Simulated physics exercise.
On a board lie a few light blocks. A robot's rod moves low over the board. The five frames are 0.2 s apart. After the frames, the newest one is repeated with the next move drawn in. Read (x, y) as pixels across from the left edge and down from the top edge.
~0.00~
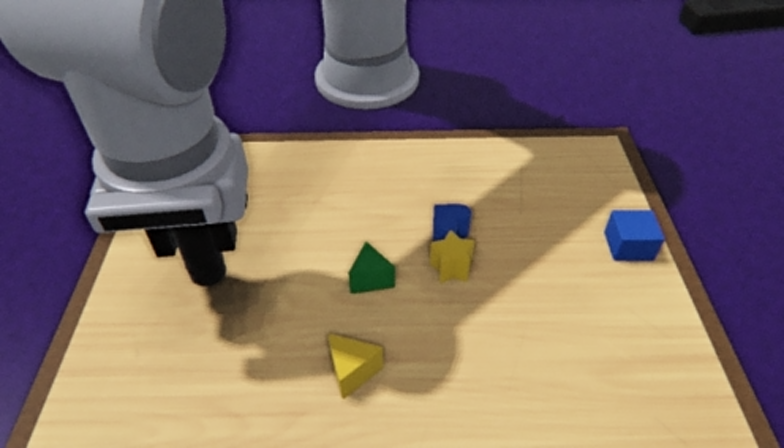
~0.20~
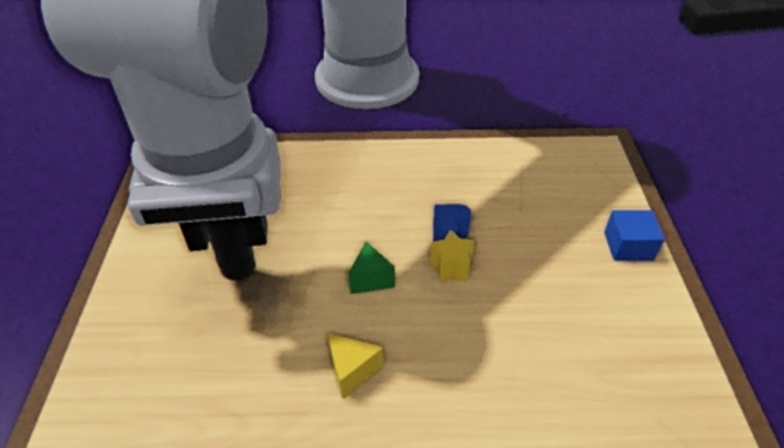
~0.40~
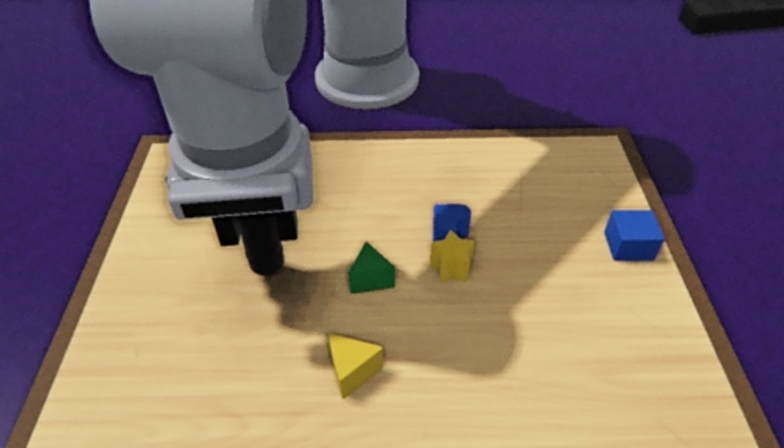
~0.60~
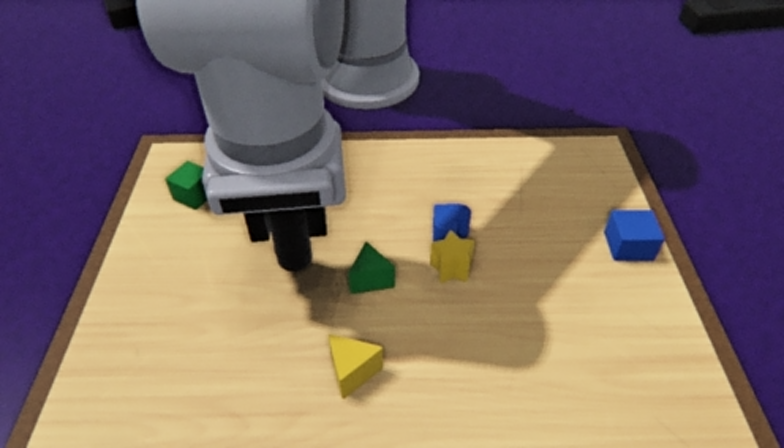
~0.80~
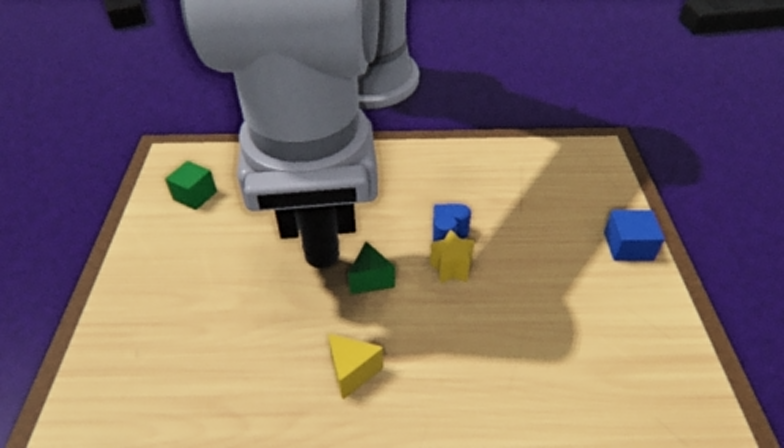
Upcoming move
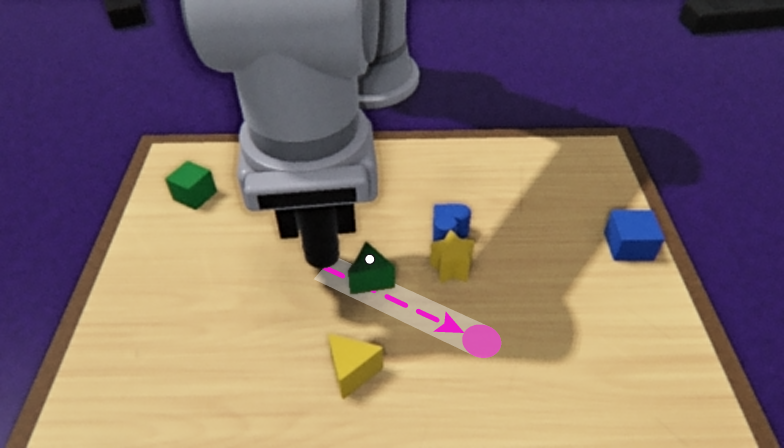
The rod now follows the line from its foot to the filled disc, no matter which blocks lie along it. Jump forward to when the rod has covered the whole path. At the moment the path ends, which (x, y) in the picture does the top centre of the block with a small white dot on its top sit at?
The centre of its top will be at (457, 276).
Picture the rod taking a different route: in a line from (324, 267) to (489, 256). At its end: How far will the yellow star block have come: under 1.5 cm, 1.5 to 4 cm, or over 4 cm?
It gets moved over 4 cm.
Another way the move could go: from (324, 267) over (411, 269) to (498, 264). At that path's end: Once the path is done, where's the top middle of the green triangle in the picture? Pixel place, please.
Most likely (416, 273).
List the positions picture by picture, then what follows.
Tip of the rod (209, 274), middles of tops, green triangle (370, 259), yellow star block (454, 246), in the first frame.
Rod (239, 268), nothing pushed, in the second frame.
Rod (267, 263), nothing pushed, in the third frame.
Rod (295, 259), nothing pushed, in the fourth frame.
Rod (322, 256), green triangle (370, 259), yellow star block (454, 246), in the fifth frame.
The line goes from (324, 267) directly to (482, 341); the dot is on the green triangle.
On the path given first. One third of the way, rod (372, 279); green triangle (405, 269), turned 25° anticlockwise.
Two thirds of the way, rod (426, 304); green triangle (450, 275), turned 65° anticlockwise.
At the end, rod (484, 330); green triangle (457, 276), turned 80° anticlockwise; yellow star block unmoved.
